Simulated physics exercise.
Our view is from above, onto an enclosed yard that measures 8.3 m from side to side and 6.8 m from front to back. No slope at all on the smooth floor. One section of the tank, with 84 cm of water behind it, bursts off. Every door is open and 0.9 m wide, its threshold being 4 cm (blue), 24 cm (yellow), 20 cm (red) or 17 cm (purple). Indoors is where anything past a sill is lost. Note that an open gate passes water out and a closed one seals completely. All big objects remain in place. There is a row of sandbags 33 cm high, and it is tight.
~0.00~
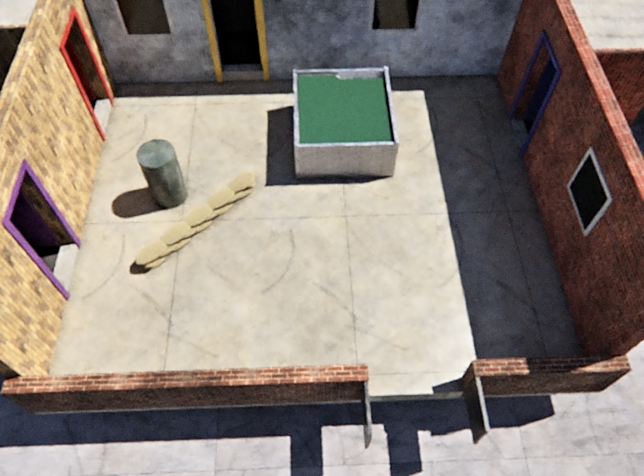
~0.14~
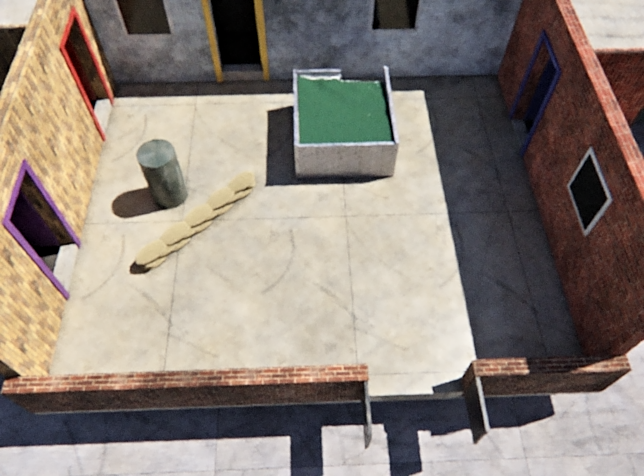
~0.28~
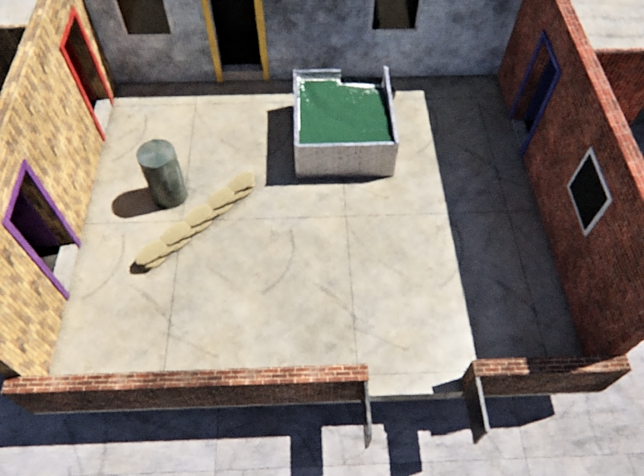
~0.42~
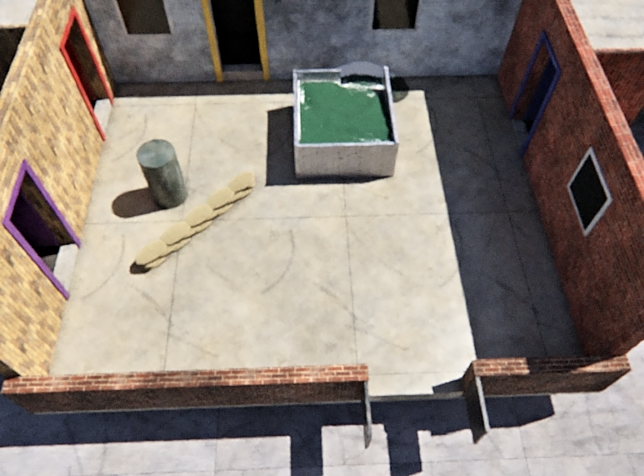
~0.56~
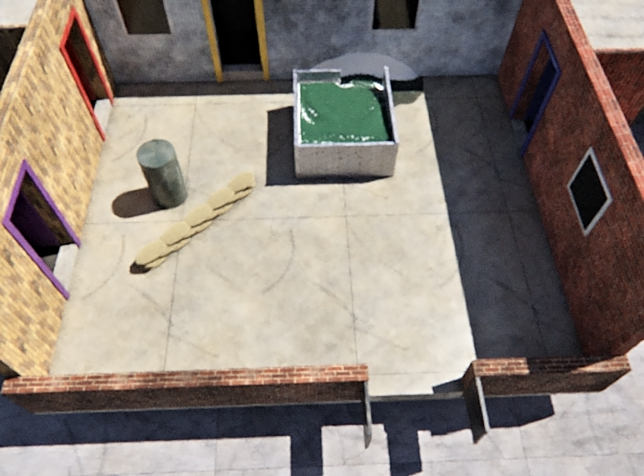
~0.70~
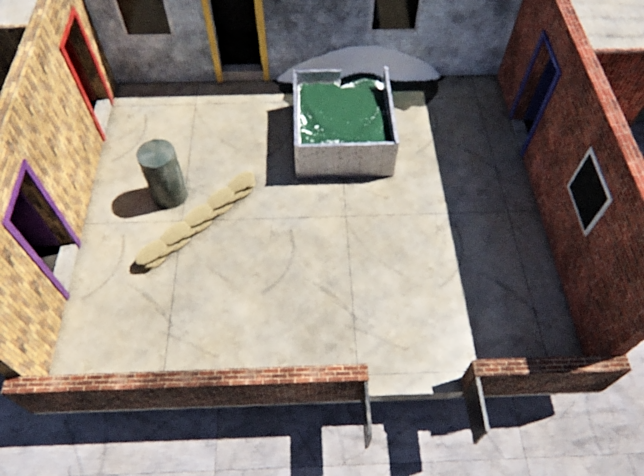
An enclosed yard with a pale, smooth floor is seen from above by a still camera, between a tan brick wall on the left and a red brick wall on the right. A grey tank of green water stands near the back, right of a grey-green cylinder and a slanting row of tan sandbags. The tank's far side opens, its water surface ripples, and greyish water spreads behind it toward both sides.
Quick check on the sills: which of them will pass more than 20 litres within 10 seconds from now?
At the end, the blue door will overshoot the limit, the yellow door will undershoot the limit, the red door will undershoot the limit, the purple door will undershoot the limit.
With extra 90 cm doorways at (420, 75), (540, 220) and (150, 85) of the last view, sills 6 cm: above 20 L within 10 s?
In sequence the answers are more than that, less than that and more than that.
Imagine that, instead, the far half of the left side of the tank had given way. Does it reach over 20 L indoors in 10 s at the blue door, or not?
Blue: Falls short.
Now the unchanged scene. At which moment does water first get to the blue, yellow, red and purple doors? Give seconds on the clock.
Blue: 1.5 s; yellow: 0.9 s; red: 2.2 s; purple: 3.6 s.
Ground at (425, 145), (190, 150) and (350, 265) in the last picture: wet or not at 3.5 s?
Point 1: Unreached; point 2: Reached; point 3: Unreached.
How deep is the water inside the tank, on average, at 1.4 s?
The average depth is around 53 cm.
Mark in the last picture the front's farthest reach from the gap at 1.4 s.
Around pixel (175, 86).
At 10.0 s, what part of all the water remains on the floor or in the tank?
About 90 per cent.
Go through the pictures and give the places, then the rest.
In the first picture, still water, 84 cm deep, in the tank at (343, 108).
In the second picture, the front is at a hidden place, 0.5 m from the gap on the tank's far side; 0.2 m2 of floor is under water; 84 cm left at the back of the tank.
In the third picture, the front is at a hidden place, 0.9 m from the gap on the tank's far side; 0.9 m2 of floor is under water; 84 cm left at the back of the tank.
In the fourth picture, the front is at (398, 77), 1.2 m from the gap on the tank's far side; 1.4 m2 of floor is under water; 81 cm left at the back of the tank.
In the fifth picture, water pours out on the tank's far side and has run 1.6 m, to (419, 76); typically 13 cm deep outside, 74 cm at the tank's back.
In the sixth picture, water pours out on the tank's far side and has run 2.0 m, to (441, 76); typically 14 cm deep outside, 71 cm at the tank's back.
After 1.4 s water covers 15 % of the floor and is deepest (62 cm) near (357, 82); blue door not reached, yellow door 6 cm at the sill, 0 L in, red door not reached, purple door not reached.
After 2.2 s water covers 25 % of the floor and is deepest (42 cm) near (357, 82); blue door 15 cm at the sill, 17 L in, yellow door 6 cm at the sill, 0 L in, red door 4 cm at the sill, 0 L in, purple door not reached.
After 3.5 s water covers 40 % of the floor and is deepest (32 cm) near (357, 82); blue door 11 cm at the sill, 70 L in, yellow door 5 cm at the sill, 0 L in, red door 17 cm at the sill, 4 L in, purple door not reached.
After 6.0 s water covers 70 % of the floor and is deepest (18 cm) near (357, 82); blue door 8 cm at the sill, 118 L in, yellow door 3 cm at the sill, 0 L in, red door 11 cm at the sill, 5 L in, purple door 4 cm at the sill, 0 L in.
After 10.0 s water covers 90 % of the floor and is deepest (10 cm) near (357, 82); blue door 5 cm at the sill, 138 L in, yellow door 2 cm at the sill, 0 L in, red door 5 cm at the sill, 5 L in, purple door 6 cm at the sill, 0 L in.
